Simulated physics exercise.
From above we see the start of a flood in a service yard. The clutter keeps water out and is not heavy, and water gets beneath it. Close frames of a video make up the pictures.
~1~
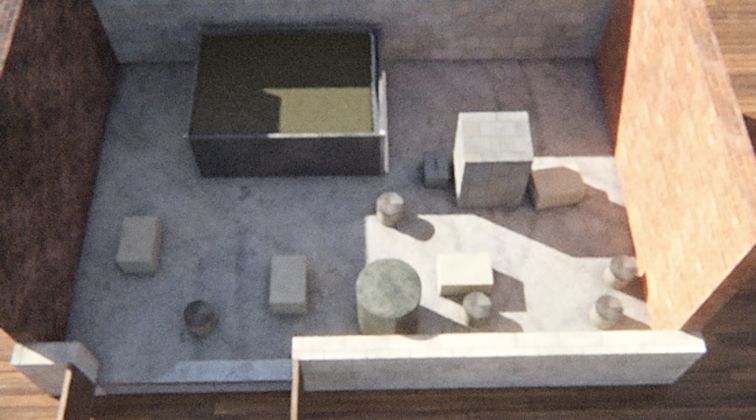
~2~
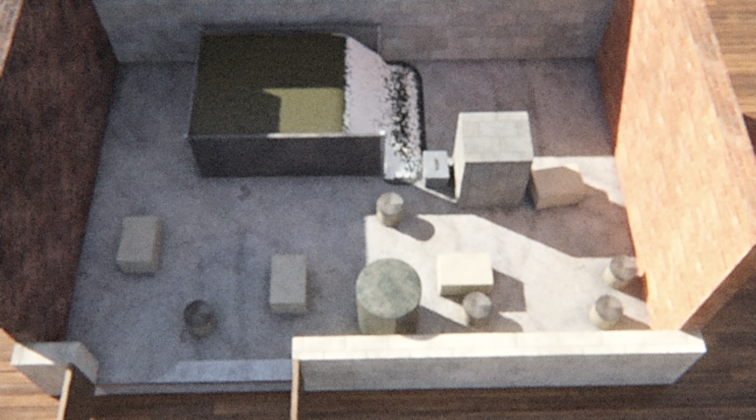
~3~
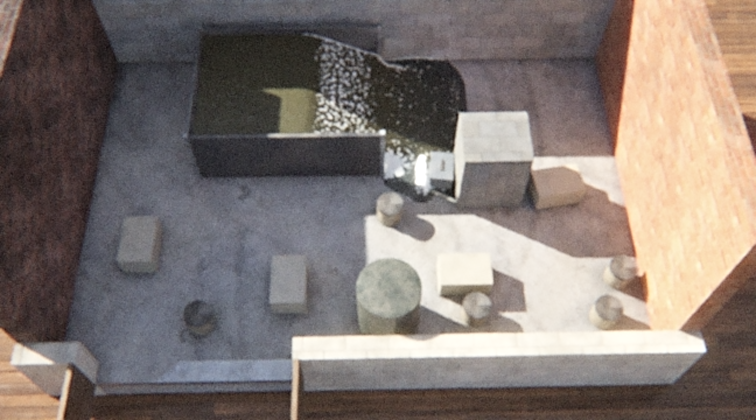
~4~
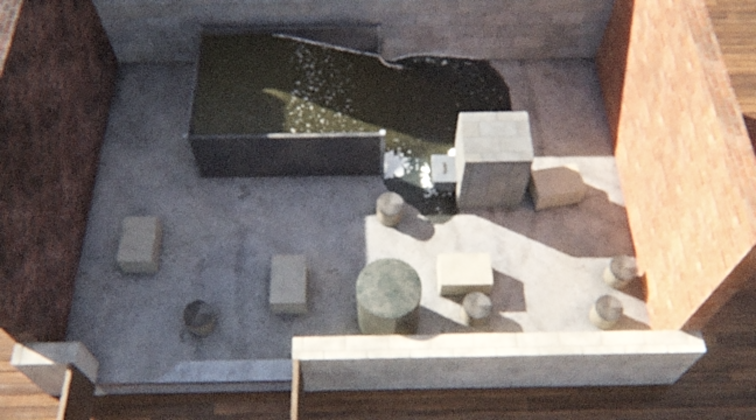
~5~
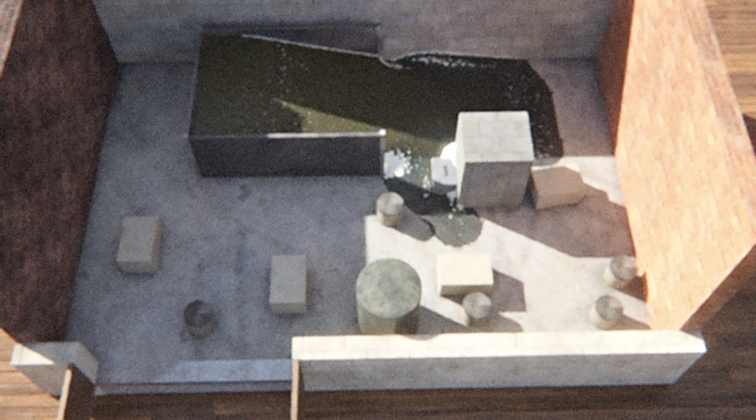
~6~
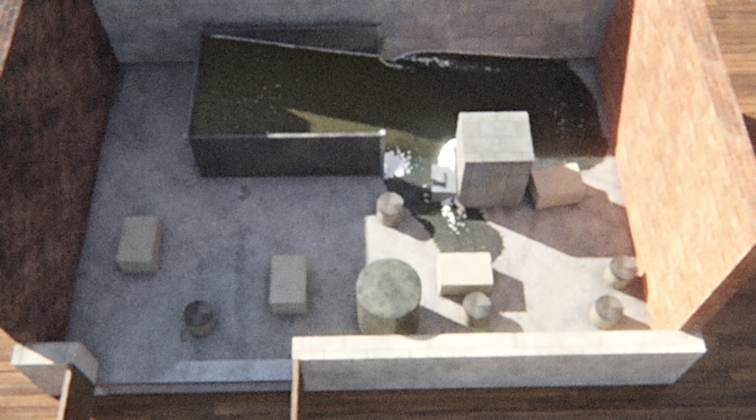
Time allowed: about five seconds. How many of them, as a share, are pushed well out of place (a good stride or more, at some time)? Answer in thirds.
Two thirds or more.
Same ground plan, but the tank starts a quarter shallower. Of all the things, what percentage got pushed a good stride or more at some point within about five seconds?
About 60 in every hundred loose things.
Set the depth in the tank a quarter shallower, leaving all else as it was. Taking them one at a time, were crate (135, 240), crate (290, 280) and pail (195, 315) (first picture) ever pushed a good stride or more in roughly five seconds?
Answers, in the order asked: Stayed within the threshold, stayed within the threshold, stayed within the threshold.
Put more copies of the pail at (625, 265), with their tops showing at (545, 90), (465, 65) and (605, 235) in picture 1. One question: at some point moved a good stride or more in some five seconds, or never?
Item by item: Goes the distance, goes the distance, goes the distance.
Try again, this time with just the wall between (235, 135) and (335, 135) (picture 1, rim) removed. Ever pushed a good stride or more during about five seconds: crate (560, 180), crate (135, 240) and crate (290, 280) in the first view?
Taking them one at a time, the first not displaced that far, the second not displaced that far and the third gets shoved clear.
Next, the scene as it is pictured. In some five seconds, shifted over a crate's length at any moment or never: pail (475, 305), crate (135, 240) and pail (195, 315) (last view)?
One after the other: Yes, no, not that far.
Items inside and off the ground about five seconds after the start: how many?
By my reckoning the number comes out at 7.
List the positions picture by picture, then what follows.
In the first frame, a tote at (436, 164), on the bottom; a pail at (197, 313), on the bottom; 0 of 10 have shifted.
In the second frame, a tote at (436, 164) rests on the ground; a pail at (197, 313), on the bottom; 0 of 10 have shifted.
In the third frame, a tote at (442, 166) rests on the ground, close to its start; a pail at (197, 313) rests on the ground; 1 of 10 have shifted.
In the fourth frame, a tote at (444, 168), on the bottom, close to its start; a pail at (197, 313) rests on the ground; 1 of 10 have shifted.
In the fifth frame, a tote at (445, 171), afloat, close to its start; a pail at (197, 313) rests on the ground; 1 of 10 have shifted.
In the sixth frame, a tote at (445, 178), afloat, close to its start; a pail at (197, 313) rests on the ground; 1 of 10 have shifted.
A moment on, 1 of 10 are well off their spots; 0 afloat.
Next, 1 of 10 are well off their spots; 0 afloat.
Later, 4 of 10 are well off their spots; 5 afloat.
In the end, 7 of 10 are well off their spots, and 7 have been at some point; 7 afloat.
